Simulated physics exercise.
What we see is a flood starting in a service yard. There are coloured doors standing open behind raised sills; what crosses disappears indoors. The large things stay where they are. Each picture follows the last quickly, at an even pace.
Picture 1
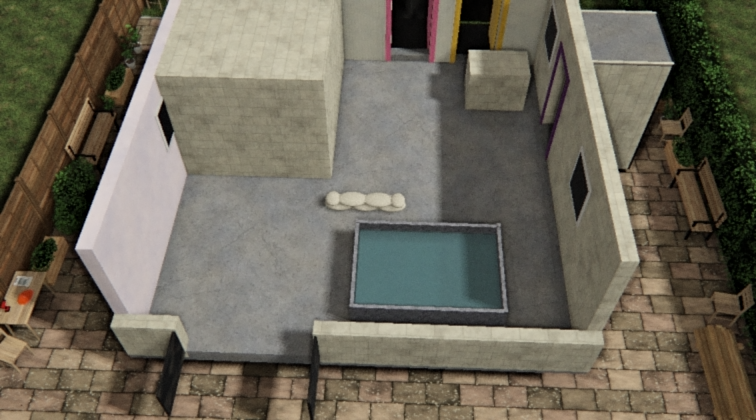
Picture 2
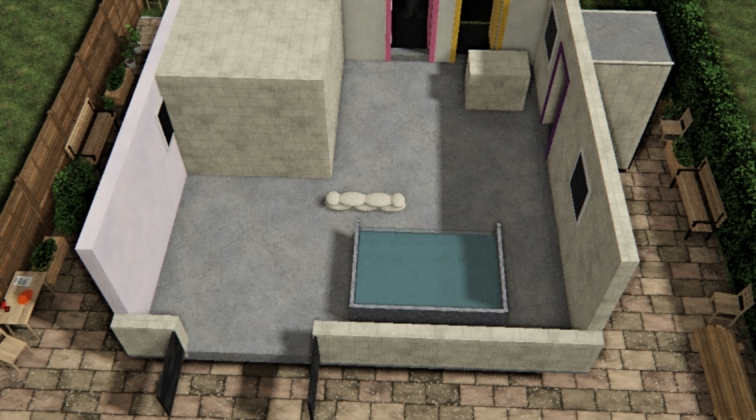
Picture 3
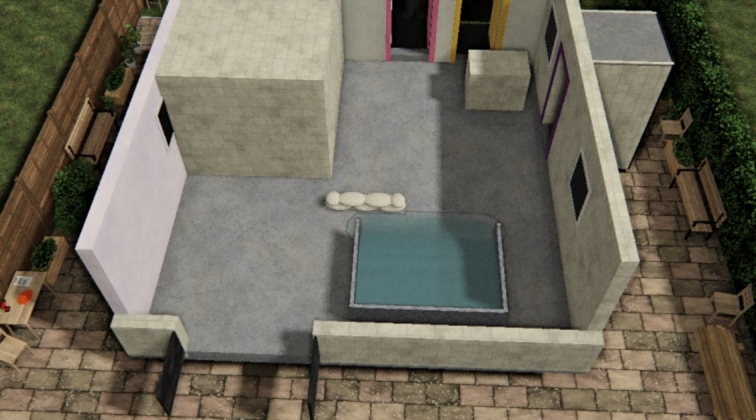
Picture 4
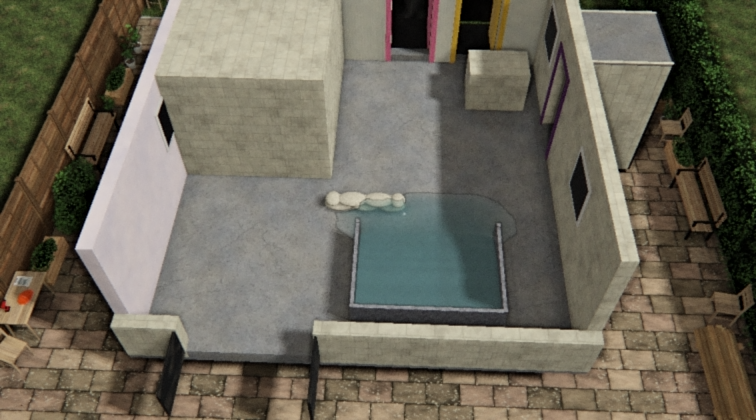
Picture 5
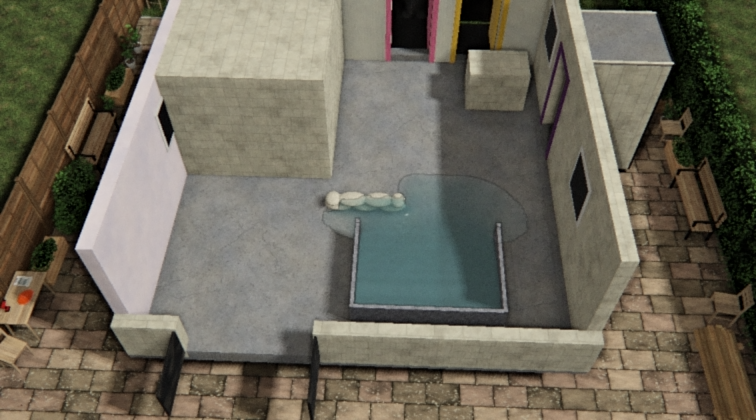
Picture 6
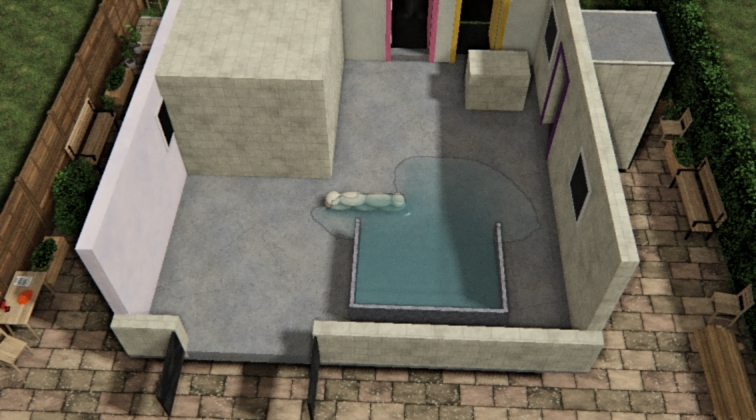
The clip opens on a walled yard with a still, rectangular water tank near a low row of pale sandbags. The tank's far side disappears, and water slips out through the gap. A thin sheet spreads around the bags and fans wider across the grey floor, mostly toward the right.
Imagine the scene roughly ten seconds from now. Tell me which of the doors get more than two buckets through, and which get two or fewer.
One by one: Purple door: Overshoots, yellow door: Overshoots, pink door: Does not overshoot.
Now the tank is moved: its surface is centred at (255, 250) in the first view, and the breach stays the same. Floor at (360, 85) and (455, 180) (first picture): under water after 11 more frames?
Note - point 1 still bare; point 2 drenched.
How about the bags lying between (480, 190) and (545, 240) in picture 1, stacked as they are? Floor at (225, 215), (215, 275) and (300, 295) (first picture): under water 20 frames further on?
Going point by point, I'd say waterlogged, then left untouched, then left untouched.
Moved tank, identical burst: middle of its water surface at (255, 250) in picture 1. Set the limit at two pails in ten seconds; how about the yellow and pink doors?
Result - yellow door undershoots, pink door undershoots.
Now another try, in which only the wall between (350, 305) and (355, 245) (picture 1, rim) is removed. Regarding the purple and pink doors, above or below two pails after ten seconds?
Looking at both, I'd say the purple door doesn't reach it and the pink door doesn't reach it.
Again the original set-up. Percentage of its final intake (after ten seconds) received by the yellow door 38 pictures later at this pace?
Near 85 %, I'd say.
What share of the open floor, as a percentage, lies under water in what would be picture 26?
Close to 70 in a hundred, I think.
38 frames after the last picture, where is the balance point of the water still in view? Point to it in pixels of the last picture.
My reading is close to (408, 178).
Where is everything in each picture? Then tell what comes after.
Still water in the water tank at (428, 267), in the first picture.
The front is at a hidden place, out from the gap on the water tank's far side, in the second picture.
The front is at (353, 224), out from the gap on the water tank's far side, in the third picture.
The front is at (341, 213), out from the gap on the water tank's far side, in the fourth picture.
The front is at (329, 213), out from the gap on the water tank's far side, in the fifth picture.
The front is at (477, 164), out from the gap on the water tank's far side, in the sixth picture.
A moment on, water covers 35 % of the floor; the purple door not reached, the yellow door not reached, the pink door not reached.
Next, water covers 55 % of the floor; the purple door wet at the sill, nothing in, the yellow door wet at the sill, nothing in, the pink door wet at the sill, nothing in.
Then, water covers 70 % of the floor; the purple door over two buckets in, the yellow door over two buckets in, the pink door wet at the sill, nothing in.
Later, water covers 75 % of the floor; the purple door far over two buckets in, the yellow door over two buckets in, the pink door wet at the sill, nothing in.
In the end, water covers 95 % of the floor; the purple door far over two buckets in, the yellow door over two buckets in, the pink door wet at the sill, nothing in.
